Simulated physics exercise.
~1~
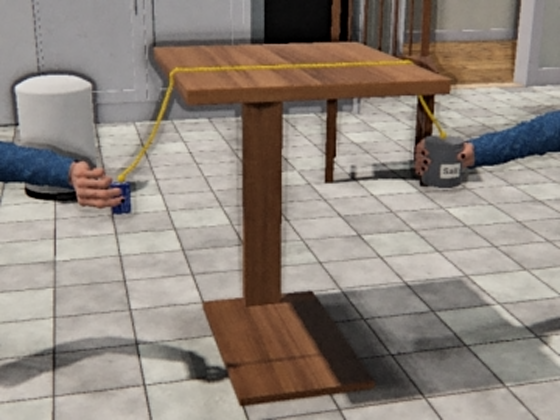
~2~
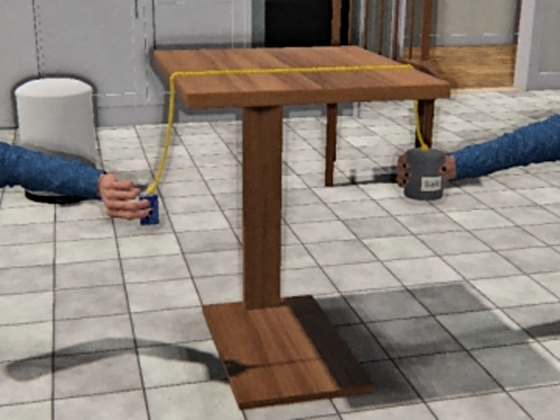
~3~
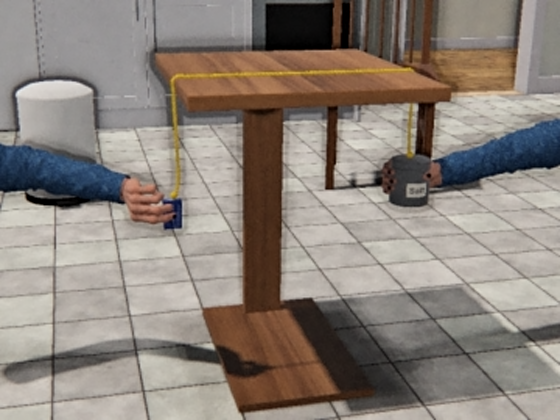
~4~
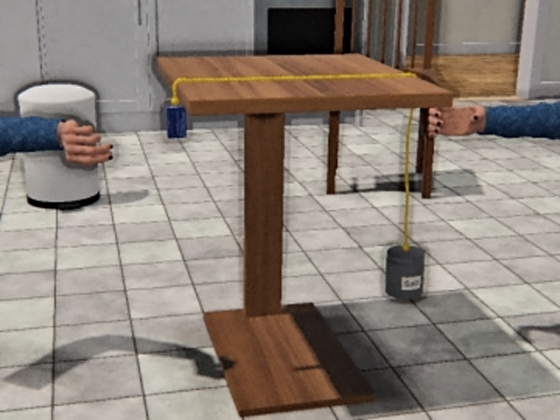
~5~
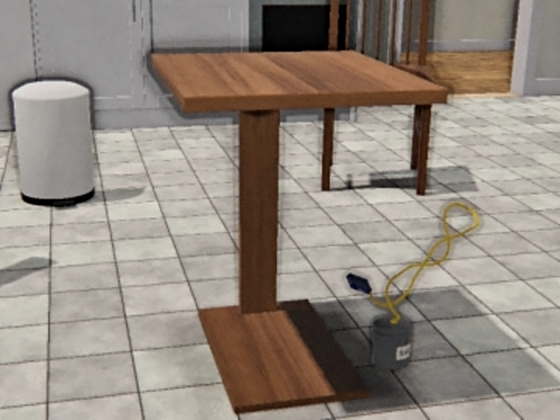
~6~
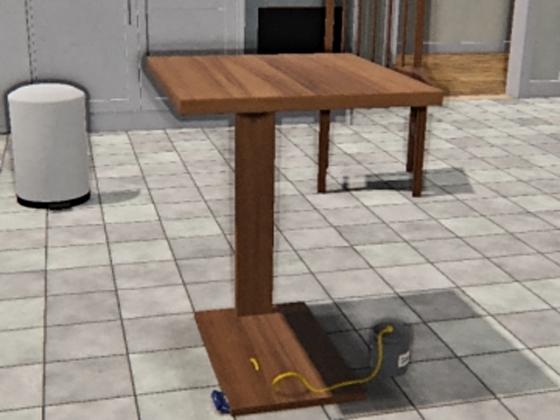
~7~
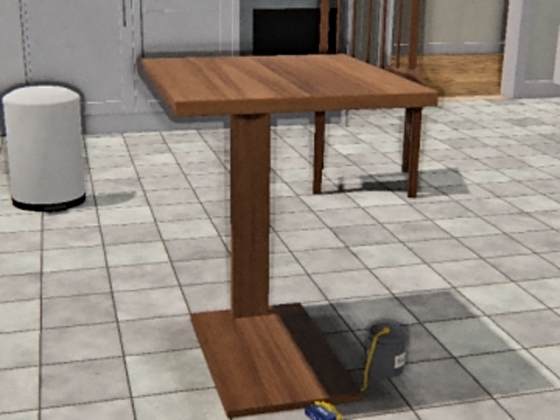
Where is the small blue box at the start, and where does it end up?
At the start it is held by a hand at the left side of the table, on one end of the yellow lace. At the end it lies on the floor by the front of the table's base, lower and farther right.
